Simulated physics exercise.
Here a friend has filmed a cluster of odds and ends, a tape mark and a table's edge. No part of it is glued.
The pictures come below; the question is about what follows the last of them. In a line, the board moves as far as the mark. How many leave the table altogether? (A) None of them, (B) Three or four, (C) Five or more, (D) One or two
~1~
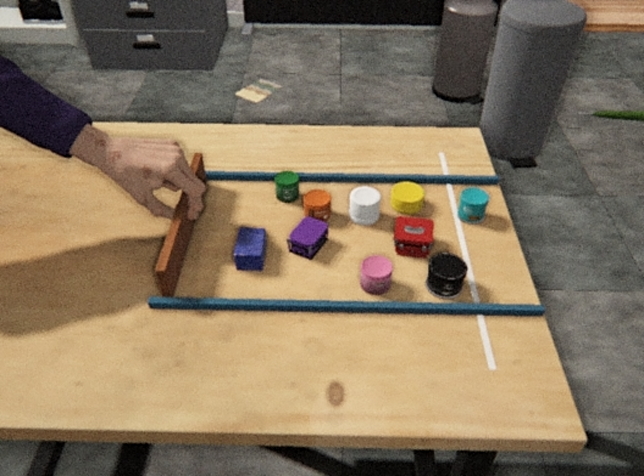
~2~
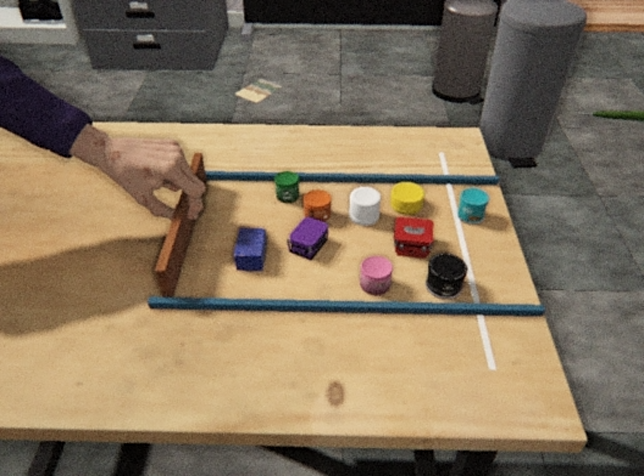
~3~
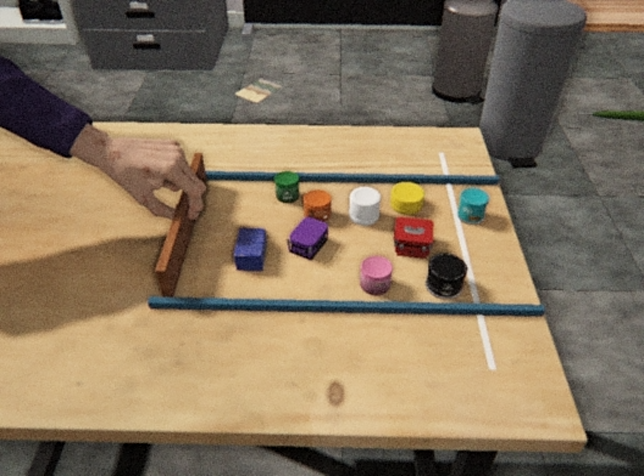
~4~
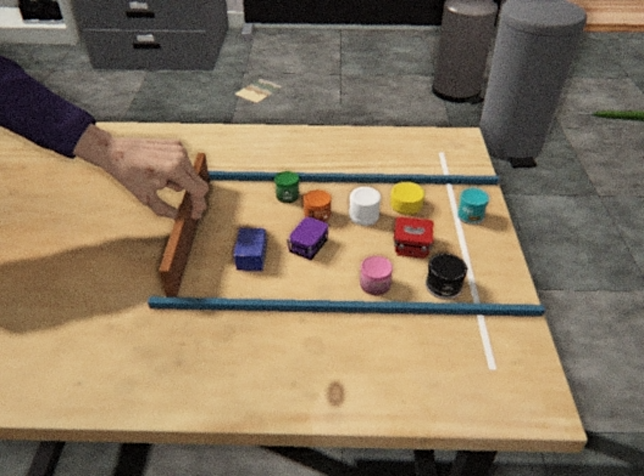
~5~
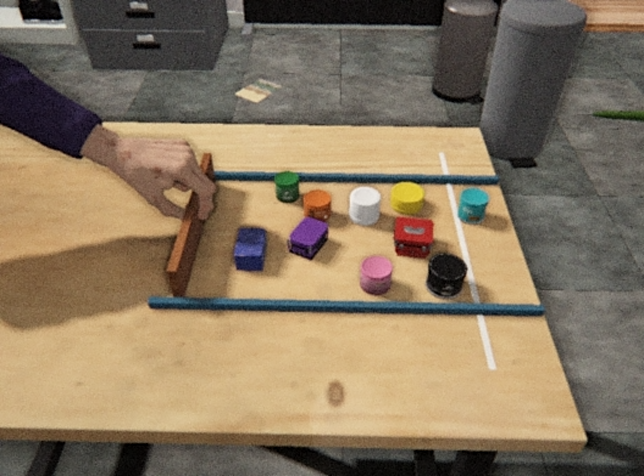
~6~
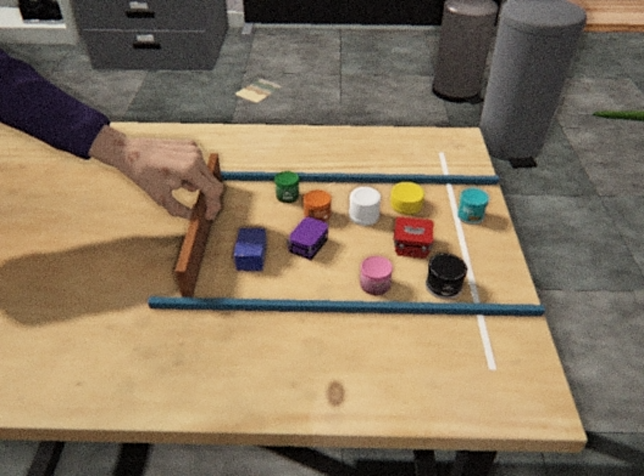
Answer: D.
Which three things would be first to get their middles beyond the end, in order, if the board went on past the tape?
They are the red case, then the turquoise tin, then the black pot.
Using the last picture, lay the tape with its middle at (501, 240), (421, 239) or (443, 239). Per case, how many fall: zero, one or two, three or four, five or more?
Place by place: 5 or more, then not one, then no fall at all.
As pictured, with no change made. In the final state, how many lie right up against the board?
4 of them.
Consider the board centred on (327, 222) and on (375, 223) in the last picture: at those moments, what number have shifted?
Note: First position 5; second position 8.
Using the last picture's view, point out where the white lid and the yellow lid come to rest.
The white lid at (502, 221), the yellow lid at (490, 201).
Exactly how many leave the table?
Count of fallen: 2.
Soon after, none off yet; turquoise tin at rest near (473, 206); black pot at rest near (446, 276); red case at rest near (413, 238).
By the end, the number that fall off is one or two; fallen, red case and turquoise tin.
